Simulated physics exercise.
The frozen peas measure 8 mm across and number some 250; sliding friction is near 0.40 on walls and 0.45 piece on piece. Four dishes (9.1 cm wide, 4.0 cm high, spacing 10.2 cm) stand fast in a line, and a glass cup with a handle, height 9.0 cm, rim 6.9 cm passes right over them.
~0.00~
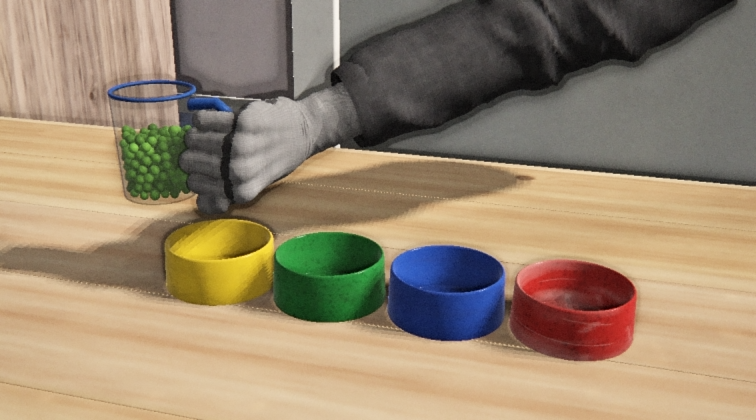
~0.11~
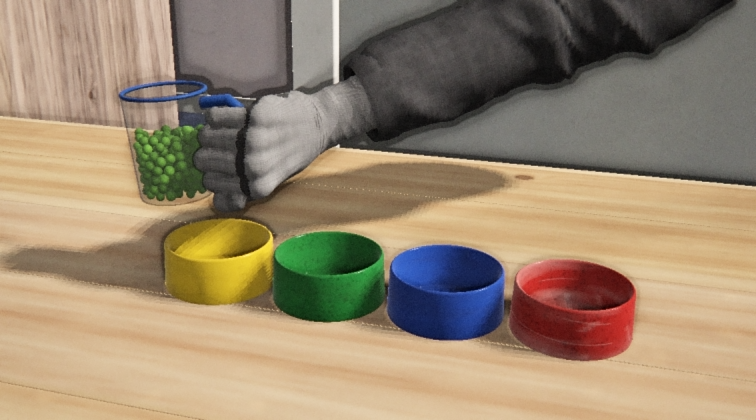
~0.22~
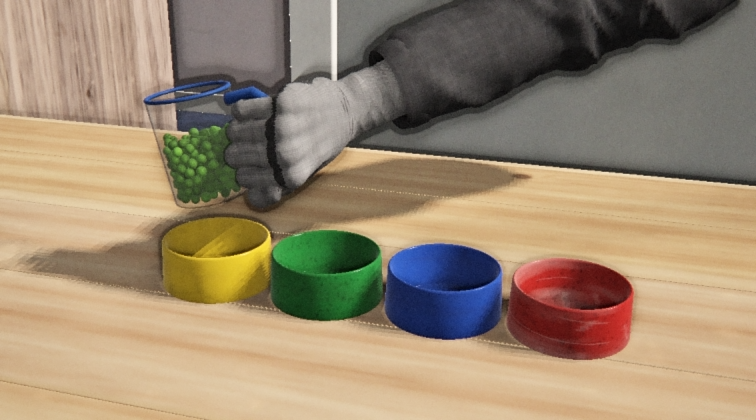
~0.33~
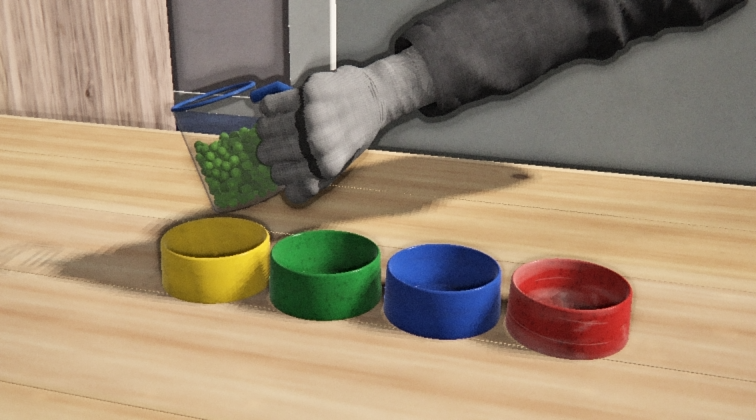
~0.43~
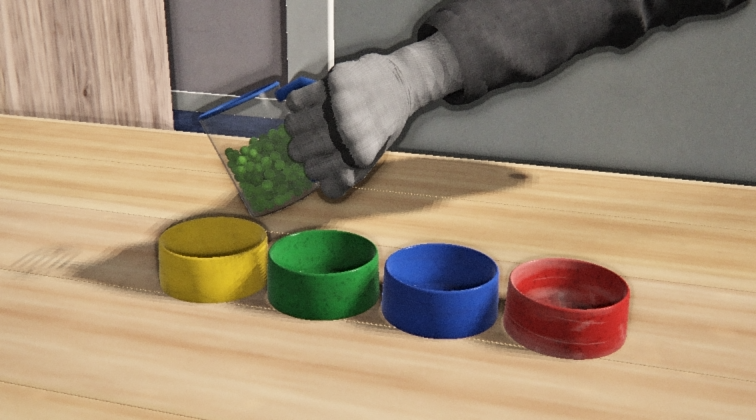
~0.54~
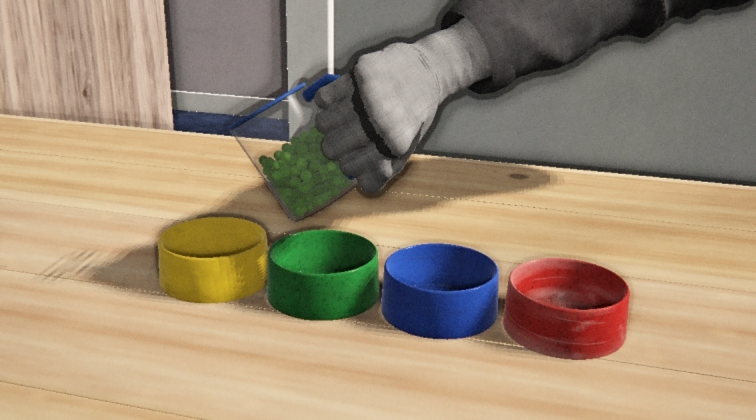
At first, a gloved hand holds a clear cup of green peas upright by its handle, behind a row of yellow, green, blue and red dishes. The hand then moves the cup to the right while steadily tilting it leftward, until it leans sharply behind the yellow and green dishes, peas still inside.
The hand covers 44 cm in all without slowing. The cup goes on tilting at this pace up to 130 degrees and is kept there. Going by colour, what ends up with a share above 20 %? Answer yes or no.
Red: Yes, blue: No, green: No, yellow: No, counter: No.
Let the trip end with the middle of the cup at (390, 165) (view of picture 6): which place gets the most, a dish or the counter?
The winner: Green.
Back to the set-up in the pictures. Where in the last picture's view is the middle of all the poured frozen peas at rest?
Around (575, 310).
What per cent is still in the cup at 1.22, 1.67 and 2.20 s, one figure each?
In turn: 100, 90, 0.
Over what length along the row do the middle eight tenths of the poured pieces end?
Roughly 7 cm.
After 1.22 s, tilt 78 degrees; cup holds 100 %.
Then, at 1.67 s, tilt 109 degrees; cup holds 90 %, red 10 %.
Then, at 2.20 s, tilt 130 degrees; cup holds 0 %, red 85 %.
At rest (2.9 s), red 85 %, blue 0 %, green 0 %, yellow 0 %, counter 15 %.
